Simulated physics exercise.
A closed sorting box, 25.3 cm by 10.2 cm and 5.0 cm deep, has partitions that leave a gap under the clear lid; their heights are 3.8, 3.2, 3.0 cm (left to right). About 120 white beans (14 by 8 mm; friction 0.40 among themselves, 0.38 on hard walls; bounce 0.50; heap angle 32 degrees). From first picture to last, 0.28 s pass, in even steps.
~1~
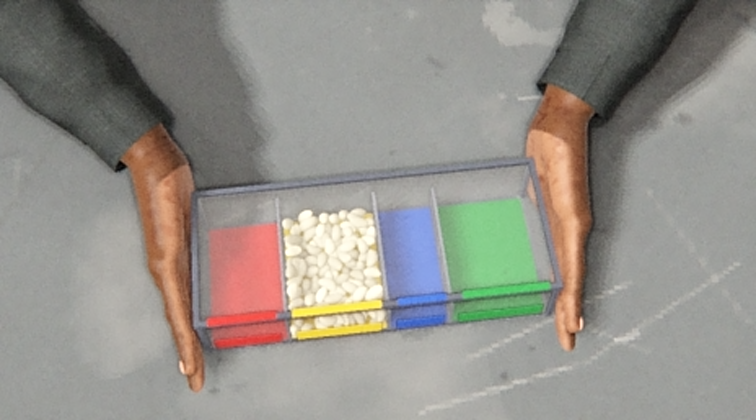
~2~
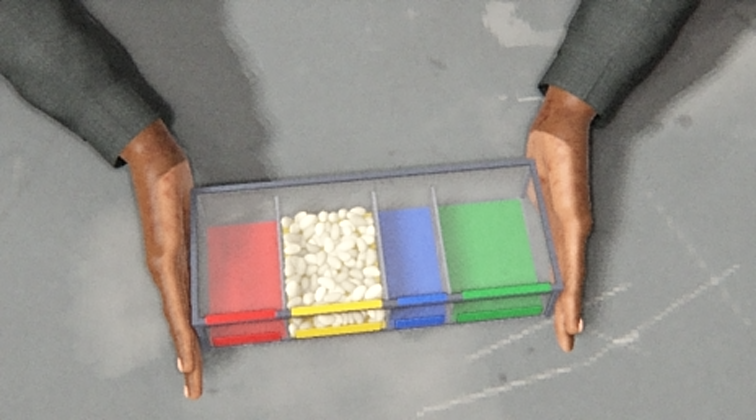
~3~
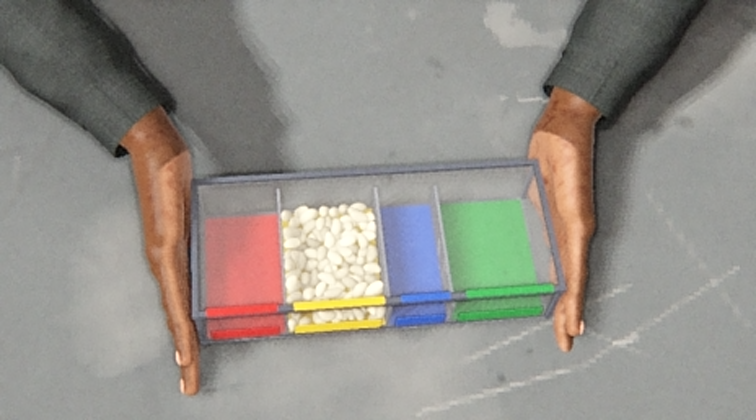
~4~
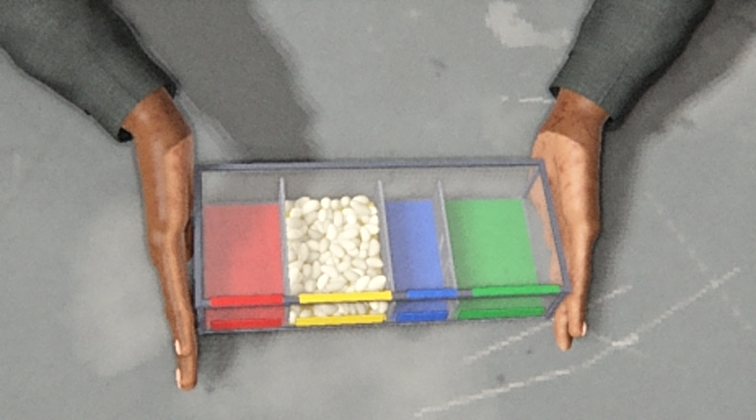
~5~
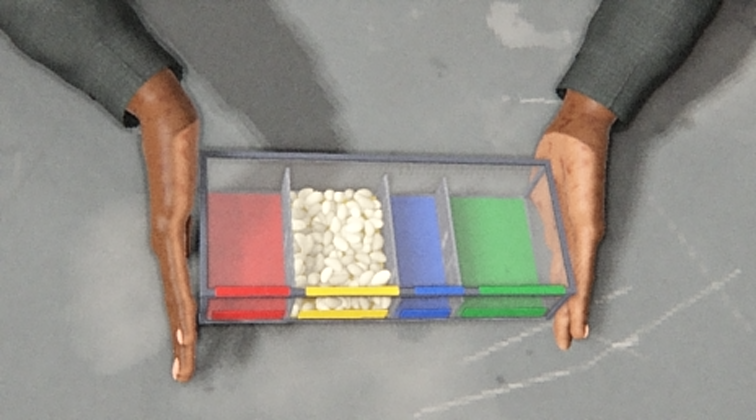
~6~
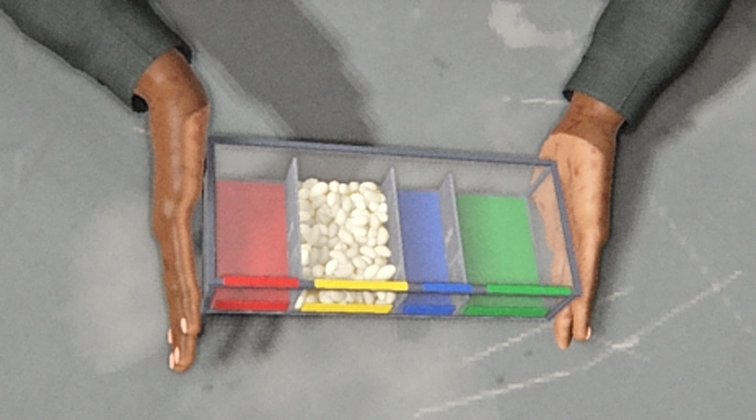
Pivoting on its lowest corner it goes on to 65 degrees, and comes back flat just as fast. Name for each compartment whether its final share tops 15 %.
Red: No, blue: No, green: No, yellow: Yes.
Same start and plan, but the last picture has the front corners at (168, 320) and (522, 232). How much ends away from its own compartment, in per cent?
Then about 0 per cent.
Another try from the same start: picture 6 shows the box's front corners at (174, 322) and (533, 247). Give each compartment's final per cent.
Red 0, blue 0, green 0, yellow 100.
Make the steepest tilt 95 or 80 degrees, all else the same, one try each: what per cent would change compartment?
About 65 and 35 per cent.
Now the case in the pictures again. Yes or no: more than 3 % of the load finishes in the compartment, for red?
Red no.
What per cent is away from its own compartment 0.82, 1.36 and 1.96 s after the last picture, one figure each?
In turn: 0, 10, 10.
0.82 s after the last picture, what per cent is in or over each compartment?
Red 0; blue 0; green 0; yellow 100.
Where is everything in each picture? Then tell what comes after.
In the first frame, box tilt 0 degrees, front corners at (200, 323) and (557, 284); yellow 100 %.
In the second frame, box tilt 1 degrees, front corners at (199, 320) and (557, 285).
In the third frame, box tilt 4 degrees, front corners at (199, 313) and (560, 287), lowest corner right front.
In the fourth frame, box tilt 8 degrees, front corners at (202, 302) and (565, 288), lowest corner right front.
In the fifth frame, box tilt 12 degrees, front corners at (207, 291) and (570, 289), lowest corner right front.
In the sixth frame, box tilt 16 degrees, front corners at (214, 279) and (575, 290), lowest corner right front; yellow 100 %.
Then, 0.82 s after the last picture, tilt 64 degrees; yellow 100 %.
Then, 1.36 s after the last picture, tilt 28 degrees; blue 5 %, green 5 %, yellow 90 %.
Then, 1.96 s after the last picture, tilt 0 degrees; blue 5 %, green 5 %, yellow 90 %.
In the end, red 0 %, blue 5 %, green 5 %, yellow 90 %.
